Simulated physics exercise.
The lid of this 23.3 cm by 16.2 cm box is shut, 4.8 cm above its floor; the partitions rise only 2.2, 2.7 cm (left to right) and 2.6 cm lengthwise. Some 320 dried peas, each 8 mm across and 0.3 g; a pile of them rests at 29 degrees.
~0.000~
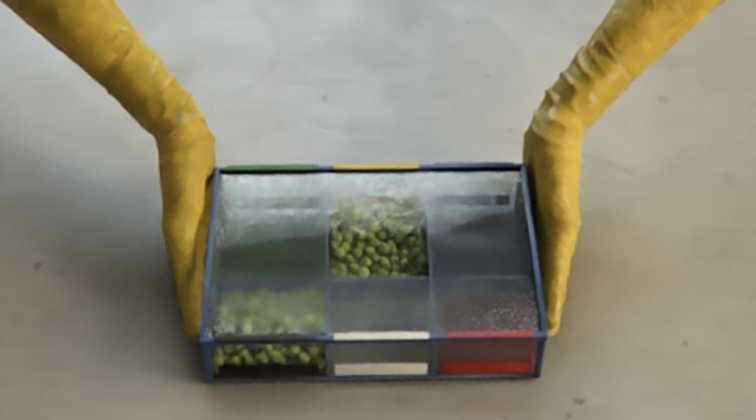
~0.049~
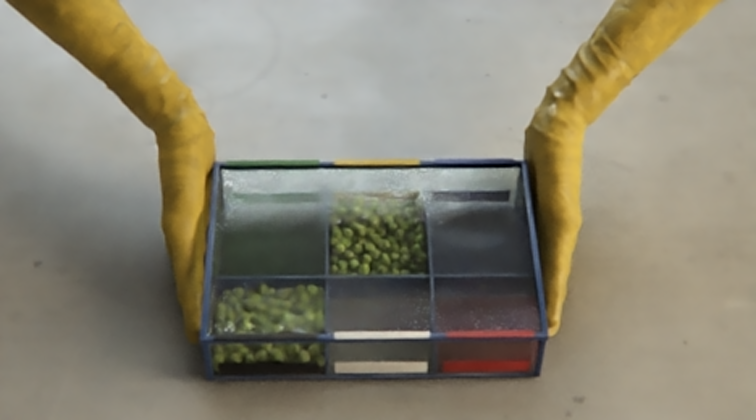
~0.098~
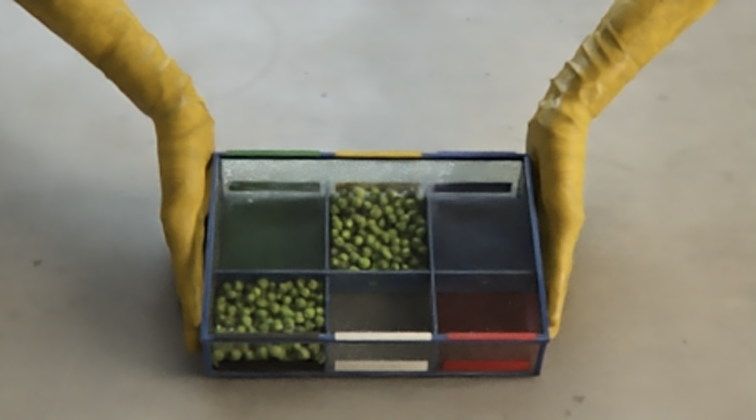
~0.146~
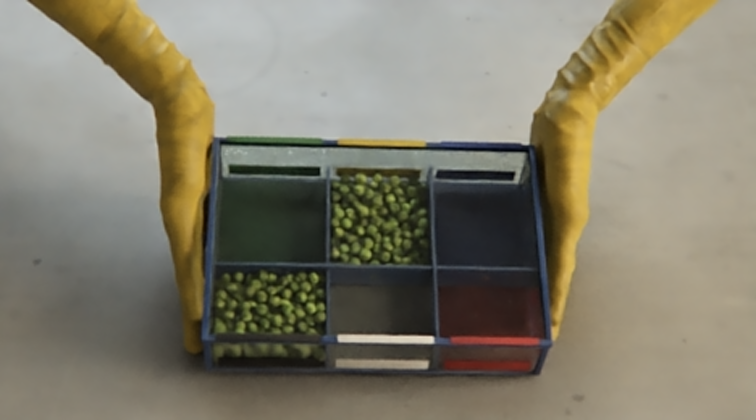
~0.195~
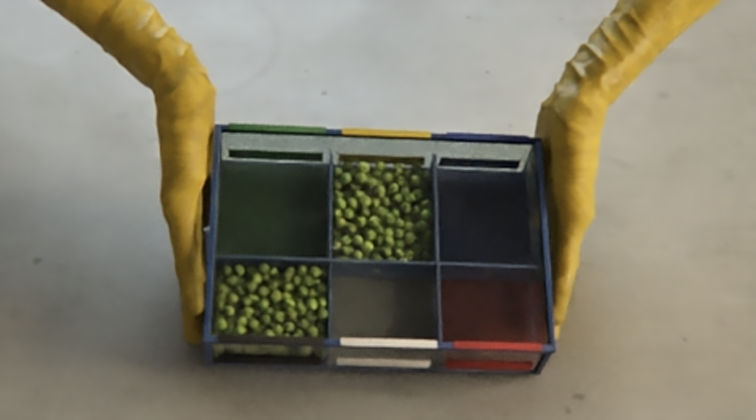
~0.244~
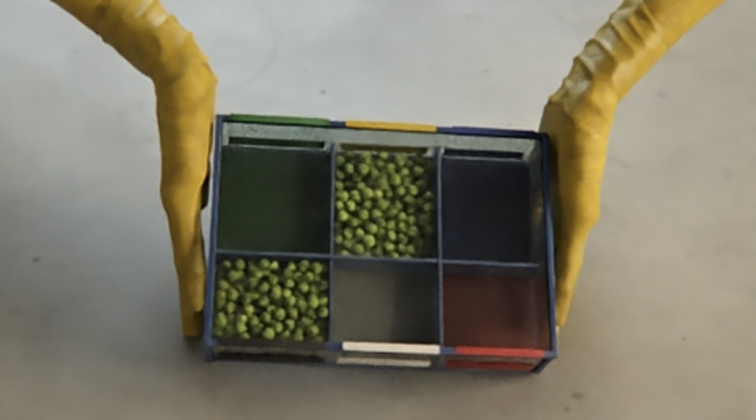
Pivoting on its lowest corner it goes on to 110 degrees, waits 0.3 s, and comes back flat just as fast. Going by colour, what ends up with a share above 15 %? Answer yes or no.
Red compartment: Yes; blue compartment: No; green compartment: No; yellow compartment: No; white compartment: Yes; black compartment: Yes.
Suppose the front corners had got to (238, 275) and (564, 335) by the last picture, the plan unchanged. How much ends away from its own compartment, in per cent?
It would be near 100 per cent.
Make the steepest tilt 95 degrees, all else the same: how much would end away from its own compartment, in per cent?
Some 60 per cent.
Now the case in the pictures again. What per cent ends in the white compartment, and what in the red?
White 30; red 30.
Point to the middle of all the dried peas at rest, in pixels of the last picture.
Near (373, 343).
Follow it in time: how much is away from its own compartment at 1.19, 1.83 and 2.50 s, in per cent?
In turn: 55, 60, 65.
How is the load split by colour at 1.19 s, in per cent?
Red 25; blue 0; green 0; yellow 5; white 30; black 40.
After 1.19 s, tilt 110 degrees; red 25 %, yellow 5 %, white 30 %, black 40 %.
After 1.83 s, tilt 56 degrees; red 30 %, white 30 %, black 40 %.
Then, at 2.50 s, tilt 0 degrees; red 30 %, white 30 %, black 35 %.
In the end, at 3.1 s, red 30 %, blue 0 %, green 0 %, yellow 0 %, white 30 %, black 35 %.
